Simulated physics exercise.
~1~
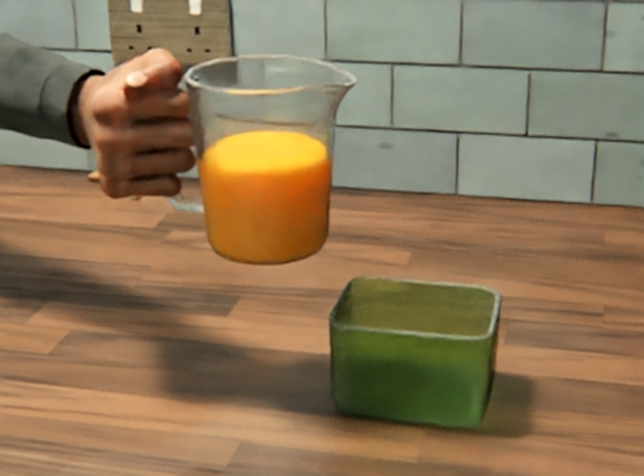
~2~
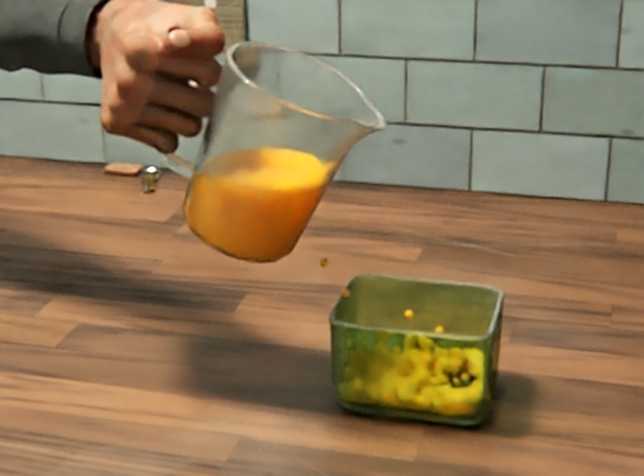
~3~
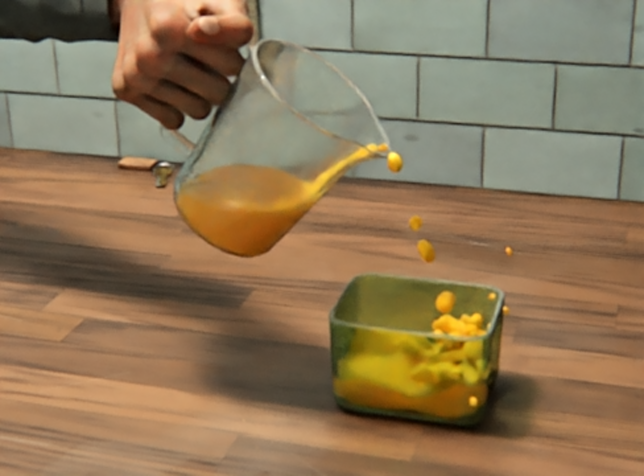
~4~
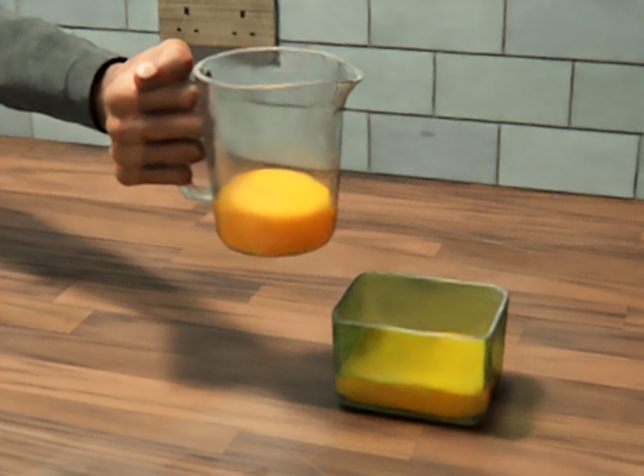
At the start, a hand at the left holds up a clear glass pitcher of orange juice, level above a wooden counter, with an empty green, see-through box to its right. The hand tips the pitcher rightward, and juice splashes about in the bottom of the box while a few drops fall. The pitcher then tilts more steeply, sending juice over its lip in a thin stream and scattered blobs. Finally it is level again with some juice left, while a shallow, settled layer lies in the box and no spill shows on the counter.
